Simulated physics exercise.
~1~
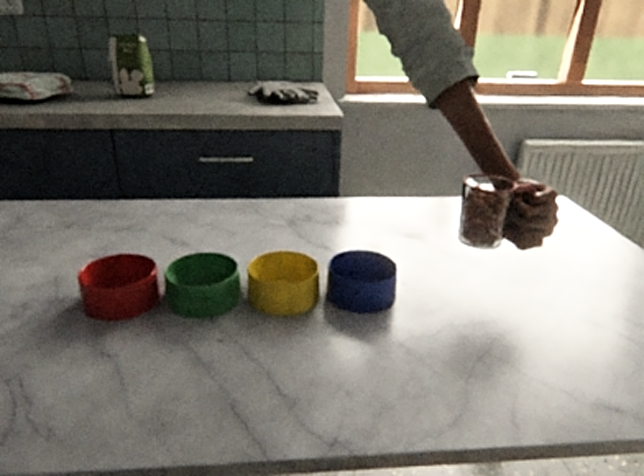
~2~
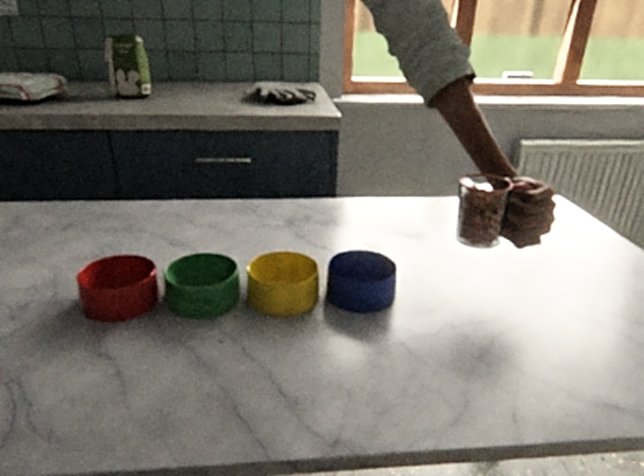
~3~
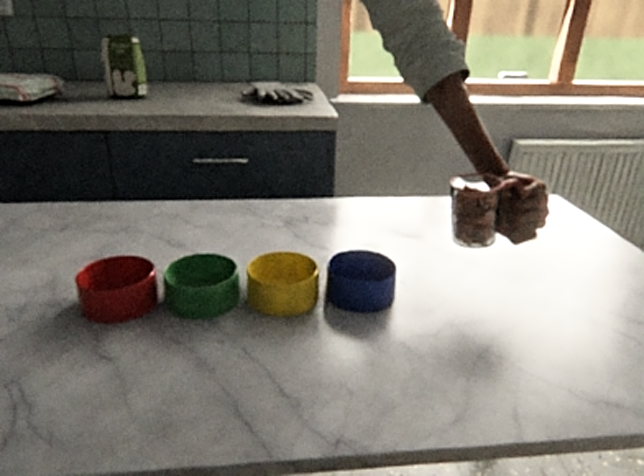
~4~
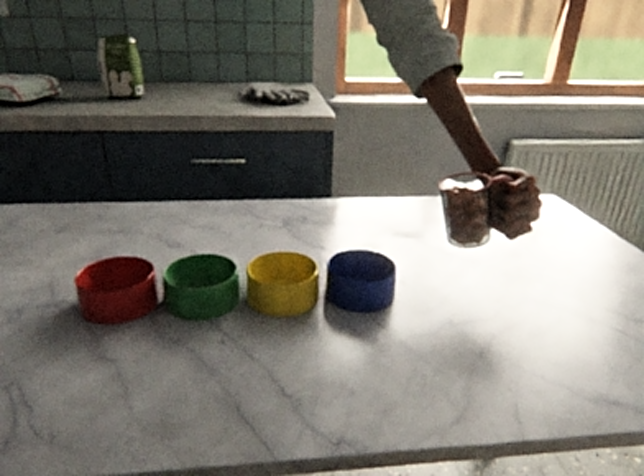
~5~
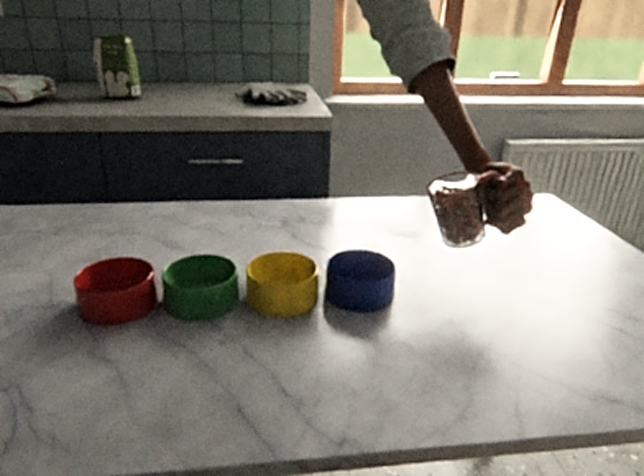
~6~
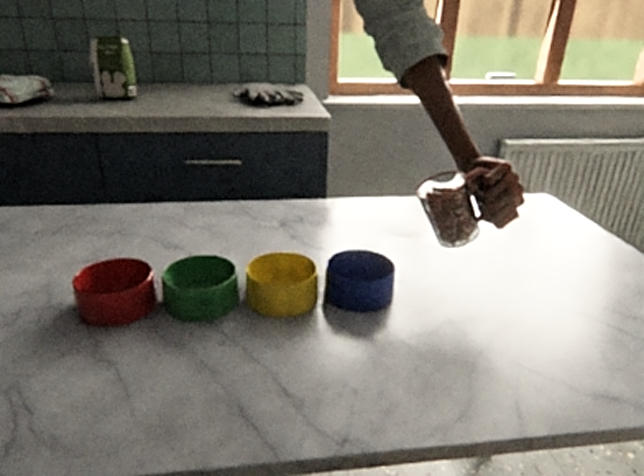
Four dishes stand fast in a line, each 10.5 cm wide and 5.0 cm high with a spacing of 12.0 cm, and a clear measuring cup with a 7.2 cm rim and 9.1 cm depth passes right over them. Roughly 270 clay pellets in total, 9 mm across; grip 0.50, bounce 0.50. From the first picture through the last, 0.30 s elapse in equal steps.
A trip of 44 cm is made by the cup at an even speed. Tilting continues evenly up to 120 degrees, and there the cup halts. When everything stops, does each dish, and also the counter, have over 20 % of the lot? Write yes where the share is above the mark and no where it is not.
Red dish: No, blue dish: No, green dish: No, yellow dish: Yes, counter: No.
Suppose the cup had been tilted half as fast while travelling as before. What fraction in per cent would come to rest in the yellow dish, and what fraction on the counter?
Yellow: 0, counter: 20.
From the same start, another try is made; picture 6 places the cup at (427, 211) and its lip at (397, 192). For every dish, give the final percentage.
The red dish keeps 80, the blue one 0, the green one 0 and the yellow one 0.
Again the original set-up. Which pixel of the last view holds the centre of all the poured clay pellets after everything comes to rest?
Approximately (274, 286) in the last view.
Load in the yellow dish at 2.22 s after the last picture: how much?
I'd say around 90 per cent.
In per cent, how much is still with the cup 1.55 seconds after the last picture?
Some 0 per cent.
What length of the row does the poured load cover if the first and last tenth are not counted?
About 6 cm.
Then, 0.93 s after the last picture, tilt 120 degrees; cup holds 50 %, yellow 45 %.
Then, 1.55 s after the last picture, tilt 120 degrees; cup holds 0 %, yellow 90 %.
Then, 2.22 s after the last picture, tilt 120 degrees; cup holds 0 %, yellow 90 %.
In the end, red 0 %, blue 0 %, green 0 %, yellow 90 %, counter 10 %.
